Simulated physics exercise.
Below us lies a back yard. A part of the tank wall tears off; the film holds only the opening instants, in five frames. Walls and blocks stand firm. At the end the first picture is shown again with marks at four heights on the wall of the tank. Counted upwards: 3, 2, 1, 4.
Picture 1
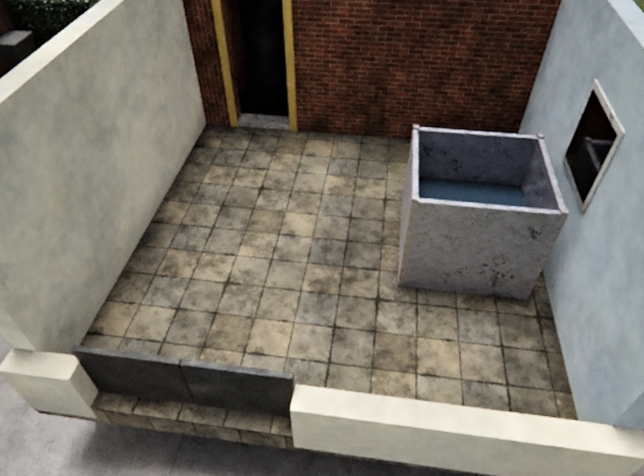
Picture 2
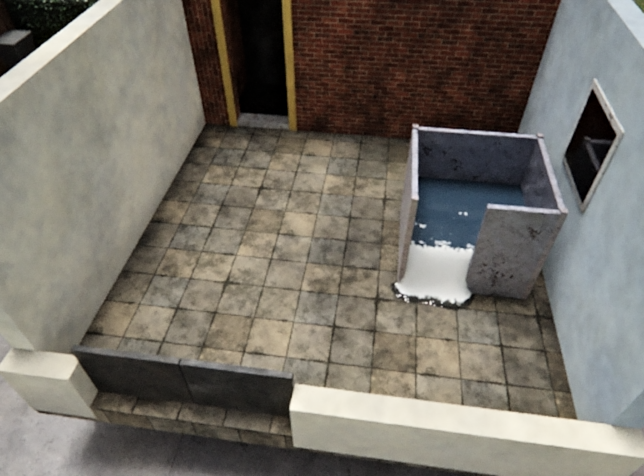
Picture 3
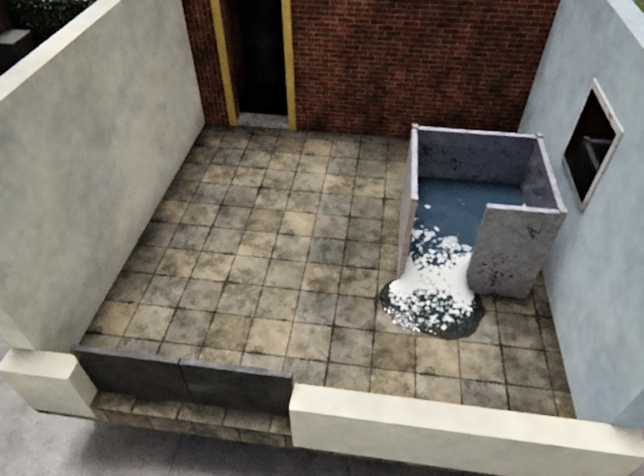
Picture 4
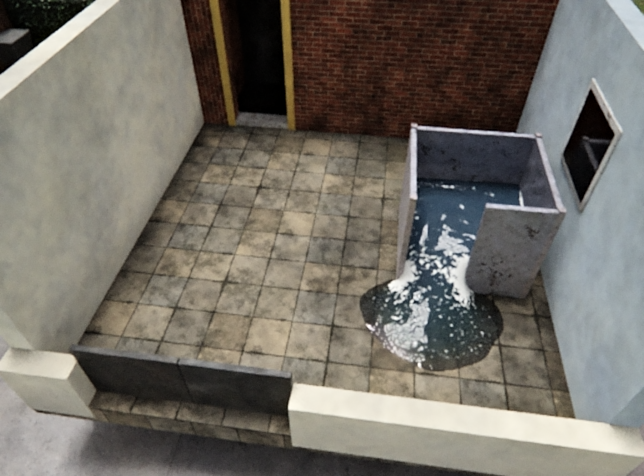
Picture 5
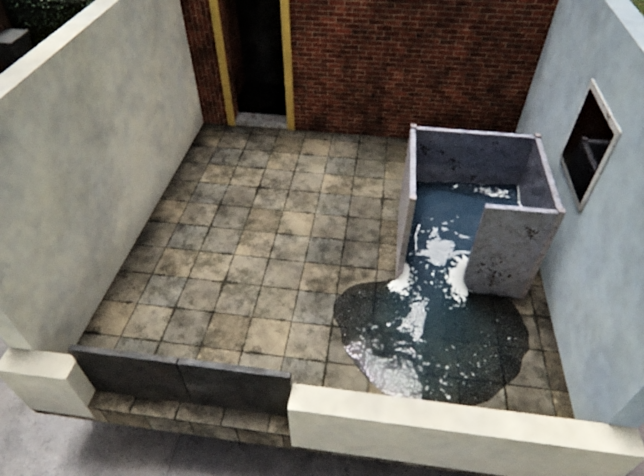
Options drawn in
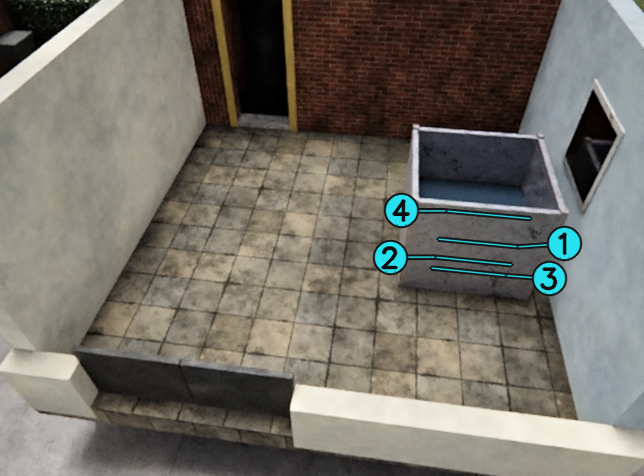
Water pouring through an opening in the front of a raised tank, foaming and spreading in a dark pool across yard tiles.
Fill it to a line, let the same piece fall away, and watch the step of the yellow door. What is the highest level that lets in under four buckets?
Choose 1.
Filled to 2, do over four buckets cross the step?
No.
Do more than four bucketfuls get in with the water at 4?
Yes, it does.
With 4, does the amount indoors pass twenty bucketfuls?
No, it does not.
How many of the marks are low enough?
Three of them.
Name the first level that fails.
That would be 4.
On the marked copy, 1 at (478, 242); 2 at (472, 260); 3 at (469, 271); 4 at (487, 214); from the bottom up 3, 2, 1, 4.
With 1, a splash gets over, under a bucket.
With 2, nothing gets over.
With 3, nothing gets over.
With 4, about 8 bucketfuls get in.
